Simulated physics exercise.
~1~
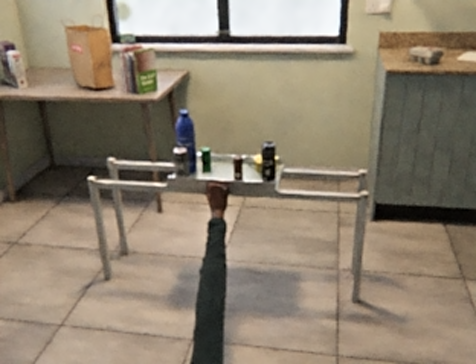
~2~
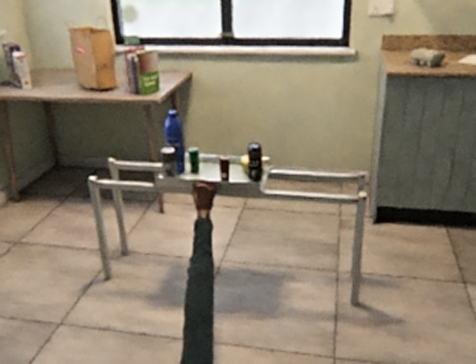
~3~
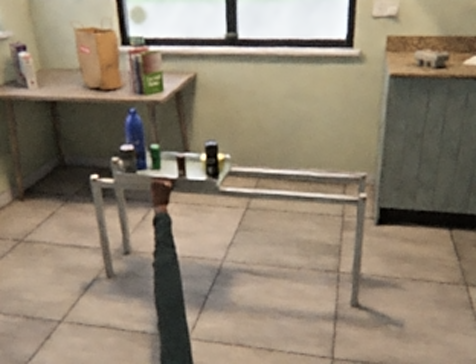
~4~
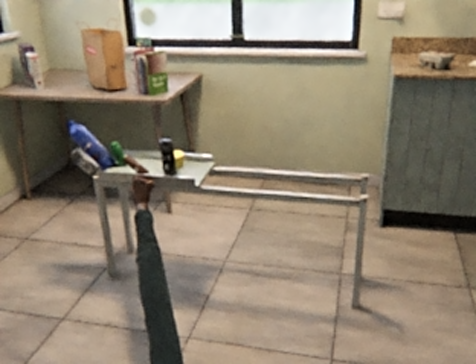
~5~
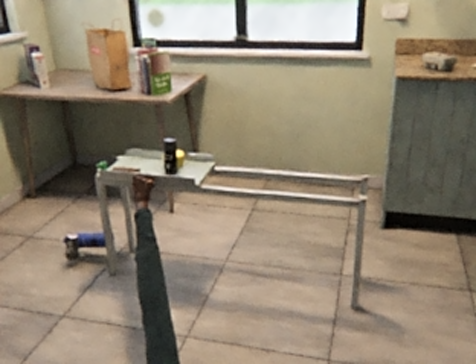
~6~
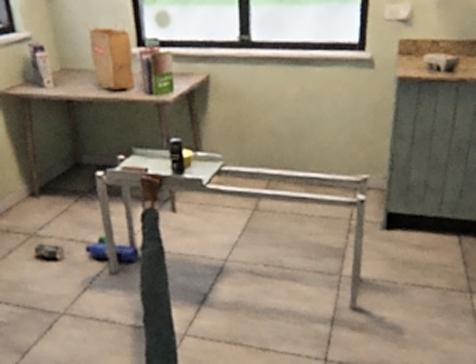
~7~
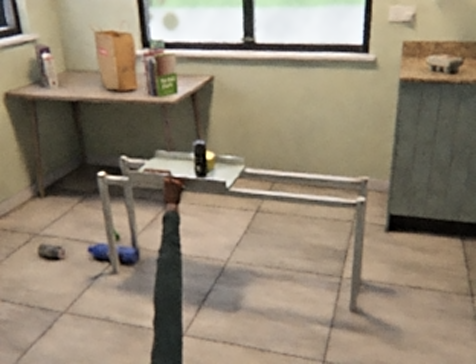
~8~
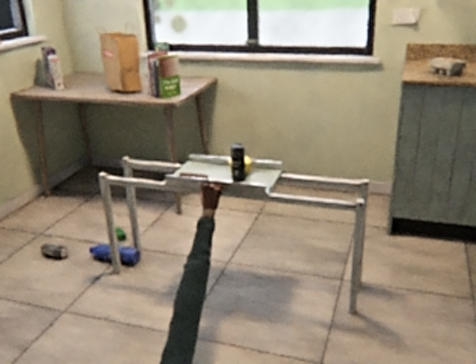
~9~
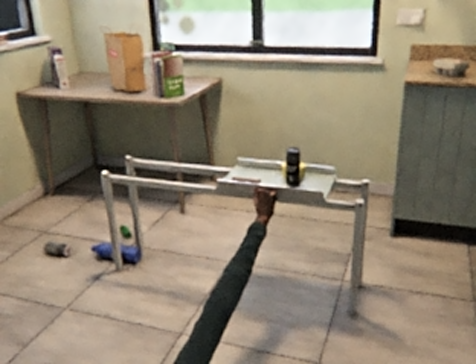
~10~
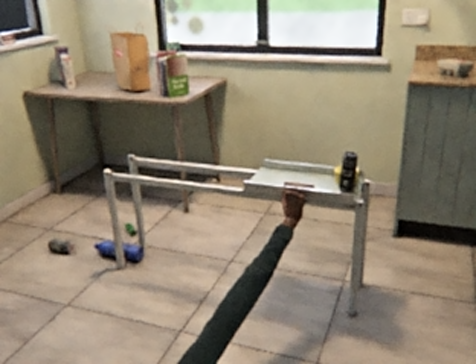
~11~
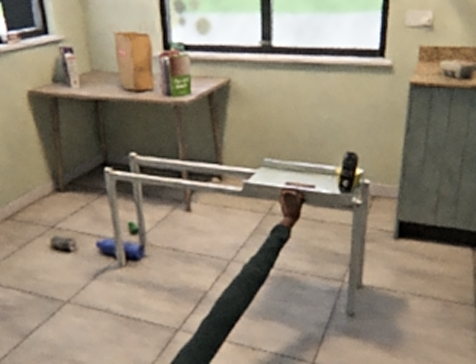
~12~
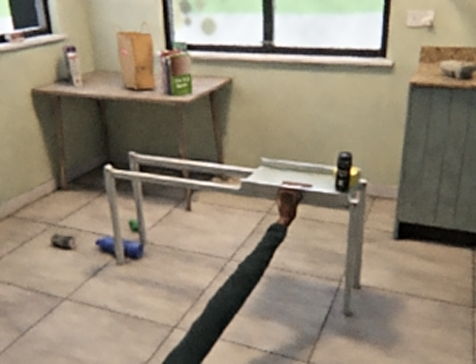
A small tray on metal rails, pushed by an outstretched arm, slid left to the end, where a blue bottle and other containers toppled and some dropped to the floor, then it slid to the far right with a black can still upright.
